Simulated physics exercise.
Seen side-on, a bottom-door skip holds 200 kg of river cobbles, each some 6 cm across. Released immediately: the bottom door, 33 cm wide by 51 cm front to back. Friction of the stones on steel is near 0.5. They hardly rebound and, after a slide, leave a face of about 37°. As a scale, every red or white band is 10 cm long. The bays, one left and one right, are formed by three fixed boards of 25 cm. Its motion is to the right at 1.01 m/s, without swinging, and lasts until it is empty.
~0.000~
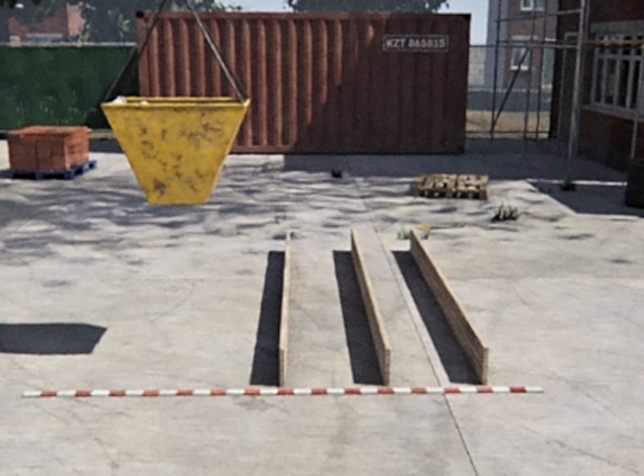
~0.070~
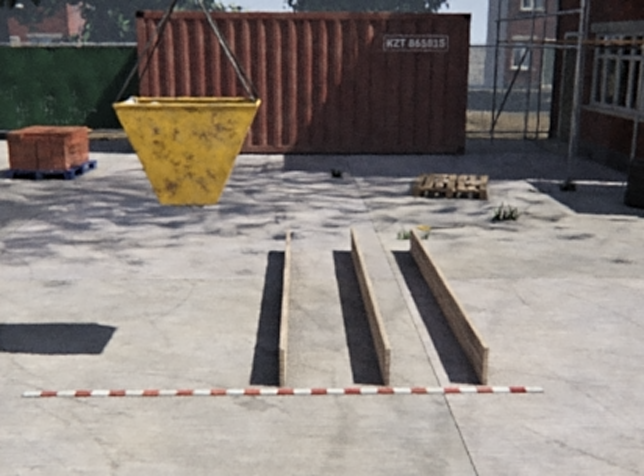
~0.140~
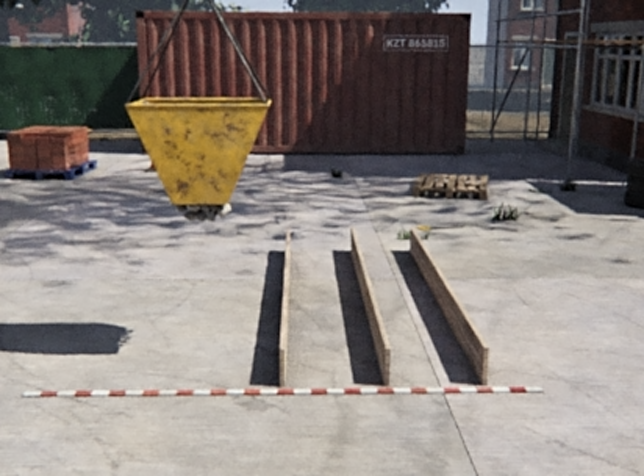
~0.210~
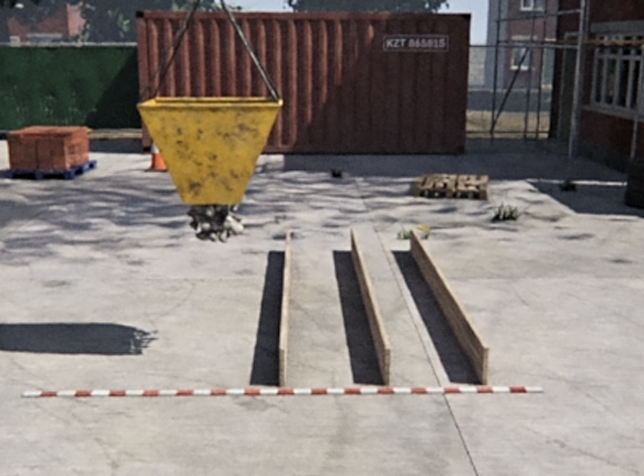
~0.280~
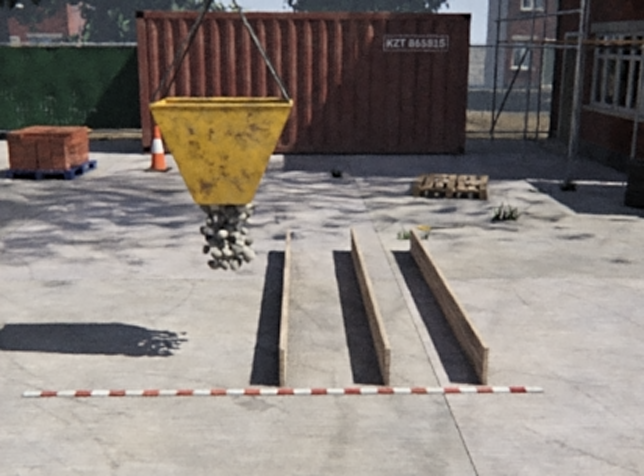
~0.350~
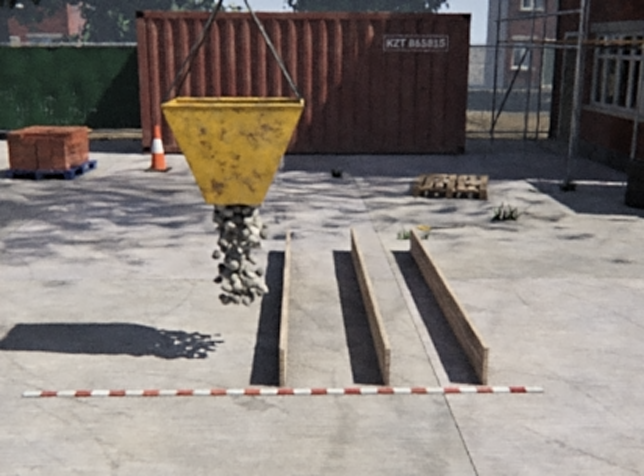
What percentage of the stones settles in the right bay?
1 %.
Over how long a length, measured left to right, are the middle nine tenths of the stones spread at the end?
It spans roughly 100 centimetres.
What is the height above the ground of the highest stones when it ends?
About 26 cm.
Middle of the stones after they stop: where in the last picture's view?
(319, 342).
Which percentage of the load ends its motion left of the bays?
Roughly 30 in every hundred.
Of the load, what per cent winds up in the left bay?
Around 65 percent, give or take.
After 0.7 s, 28 % in the bottom-door skip, 37 % falling or lying left of the bays, 34 % falling or lying in the left bay; the stones farthest right are at (331, 180).
After 1.1 s, 0 % in the bottom-door skip, 31 % falling or lying left of the bays, 69 % falling or lying in the left bay; the stones farthest right are at (370, 320).
After 1.7 s, 0 % in the bottom-door skip, 31 % falling or lying left of the bays, 67 % falling or lying in the left bay, 1 % falling or lying in the right bay; the stones farthest right are at (439, 345).
After 2.6 s, 0 % in the bottom-door skip, 31 % falling or lying left of the bays, 67 % falling or lying in the left bay, 1 % falling or lying in the right bay; the stones farthest right are at (442, 345).
After 4.5 s, 0 % in the bottom-door skip, 31 % left of the bays, 67 % in the left bay, 1 % in the right bay; the stones farthest right are at (442, 345).
